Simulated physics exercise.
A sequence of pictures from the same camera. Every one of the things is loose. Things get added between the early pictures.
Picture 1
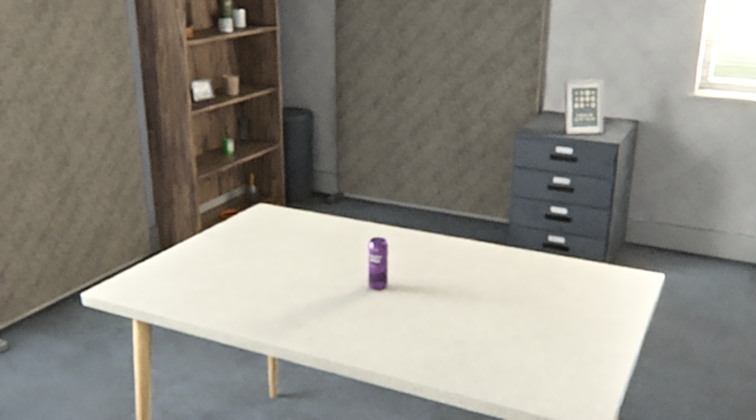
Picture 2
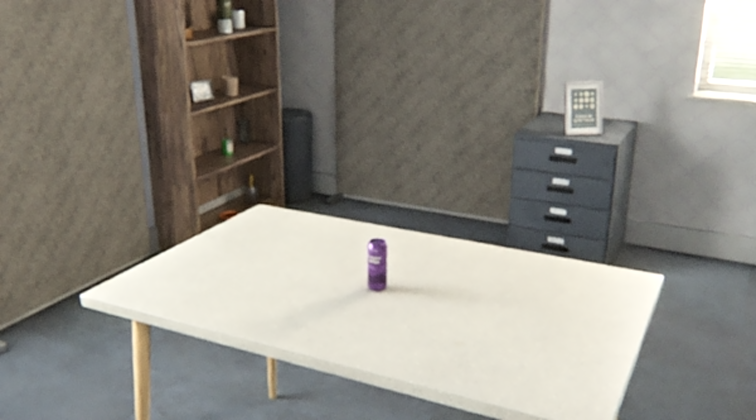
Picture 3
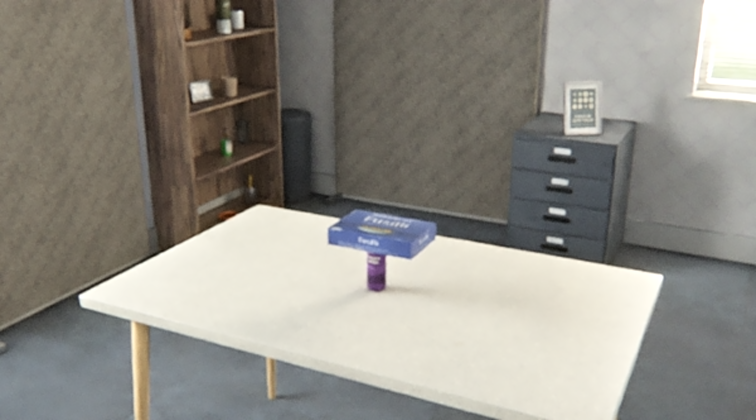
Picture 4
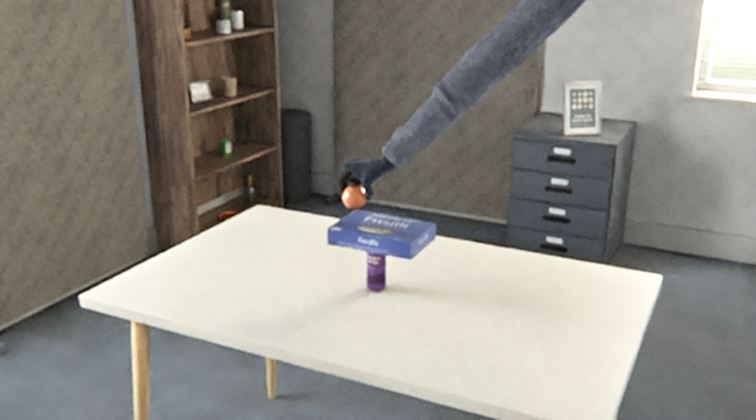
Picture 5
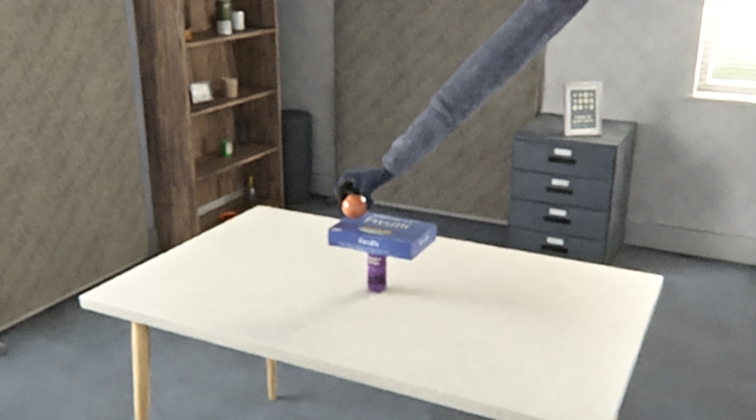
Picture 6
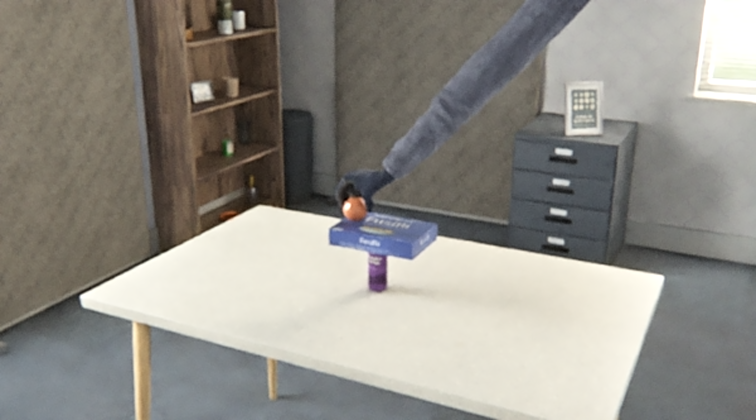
Blue packet appearing balanced on a purple can on a white table, then a gloved hand lowering an orange tomato onto its left side.
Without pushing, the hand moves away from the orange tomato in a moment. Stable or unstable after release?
My guess is the stack will stay standing.
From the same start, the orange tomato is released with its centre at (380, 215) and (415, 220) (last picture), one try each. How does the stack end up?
Stands firm, then topples.
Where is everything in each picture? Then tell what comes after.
The last thing is not in view yet, in the first frame.
The last thing is not in view yet, in the second frame.
The last thing is not in view yet; blue packet (382, 234), in the third frame.
On its way; orange tomato (355, 197); blue packet (382, 234), in the fourth frame.
On its way; orange tomato (355, 206); blue packet (382, 234), in the fifth frame.
Set down, still held; orange tomato (356, 209); blue packet (383, 234), in the sixth frame.
Then, 0.10 s after the last picture, things are still on the move.
Then, 0.30 s after the last picture, nothing has stirred.
Then, 0.60 s after the last picture, orange tomato resting near (356, 209).
At rest, all 3 in place. Seen from the same camera at the end, orange tomato near (356, 209). The stack holds.
